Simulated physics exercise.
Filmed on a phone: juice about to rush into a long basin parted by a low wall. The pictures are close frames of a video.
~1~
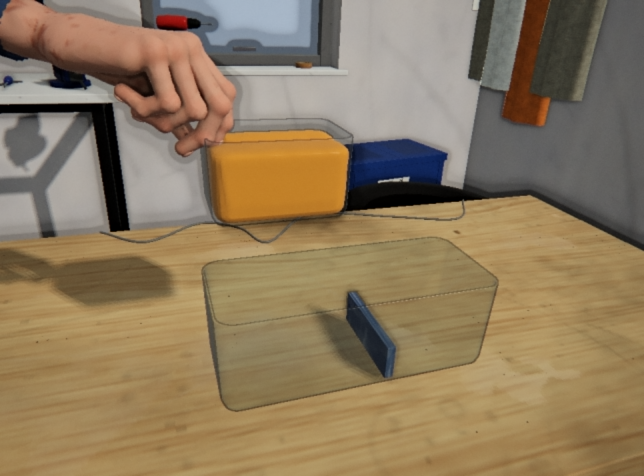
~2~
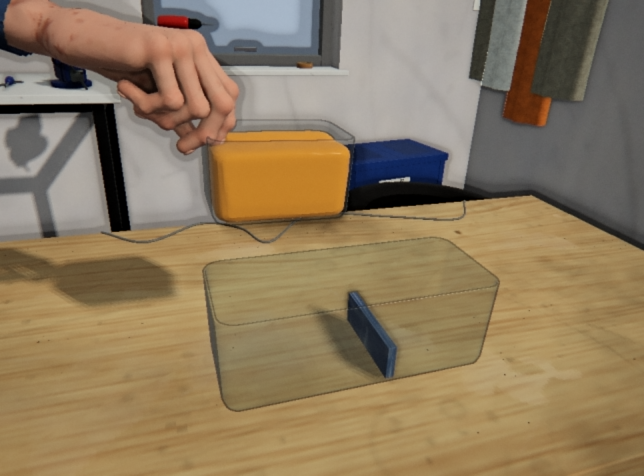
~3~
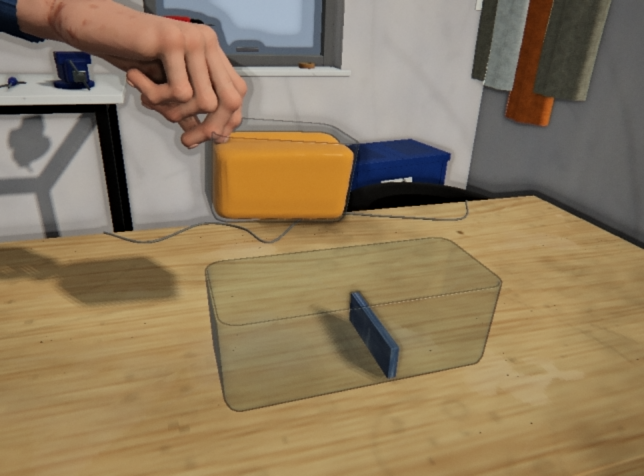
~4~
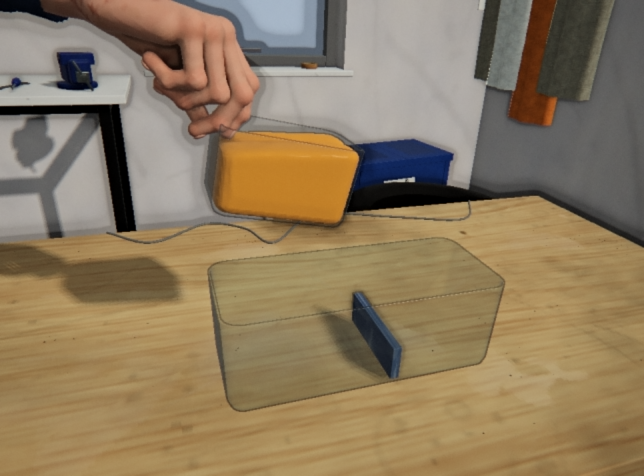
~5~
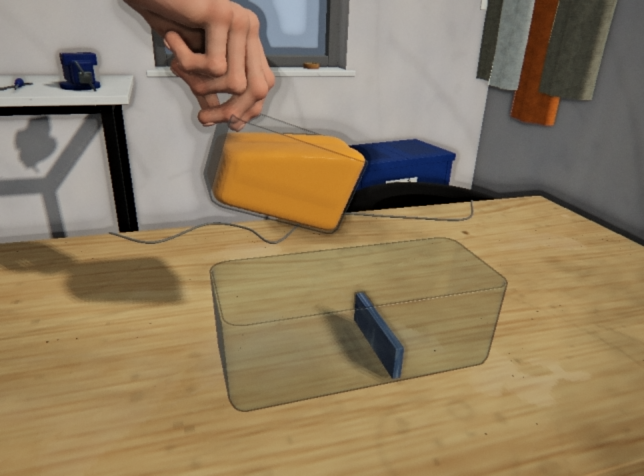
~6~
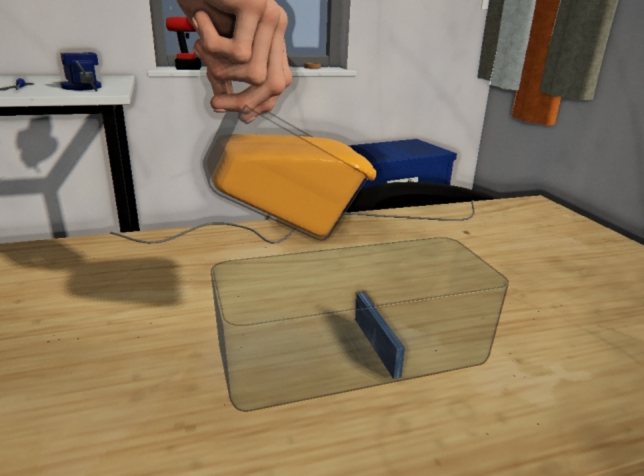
A hand reaches in from the upper left over a light wooden table, seen from slightly above in a room with pale walls, a window and hanging strips. It holds a clear container of orange juice above a long, clear basin parted by a low blue wall, with a blue box behind. The hand moves right and tilts the container rightward, slowly then further, until juice reaches over its right rim.
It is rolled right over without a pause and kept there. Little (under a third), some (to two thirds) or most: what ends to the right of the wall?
In the end from a third to two thirds is right of the wall.
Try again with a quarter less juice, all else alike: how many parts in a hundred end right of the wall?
Roughly 50 in a hundred.
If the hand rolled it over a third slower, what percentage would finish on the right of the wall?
It comes to 65 per cent or so.
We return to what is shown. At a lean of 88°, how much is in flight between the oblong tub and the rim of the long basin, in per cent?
Roughly 40 in a hundred.
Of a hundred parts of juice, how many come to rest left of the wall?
Some 35 per cent.
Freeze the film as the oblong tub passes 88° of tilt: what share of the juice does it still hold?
It comes to 30 per cent or so.
A moment on, the oblong tub is tipped on its side and 32 per cent is still to pour, 2 is left of the wall and 27 right of it.
Next, the oblong tub is tipped right over and 8 per cent is still to pour, 20 is left of the wall and 64 right of it.
Then the oblong tub is tipped right over and 2 per cent is still to pour, 32 is left of the wall and 61 right of it.
Later the oblong tub is tipped right over and 0 per cent is still to pour, 37 is left of the wall and 60 right of it.
In the end 37 per cent lies left of the wall, 60 right of it and 3 outside.
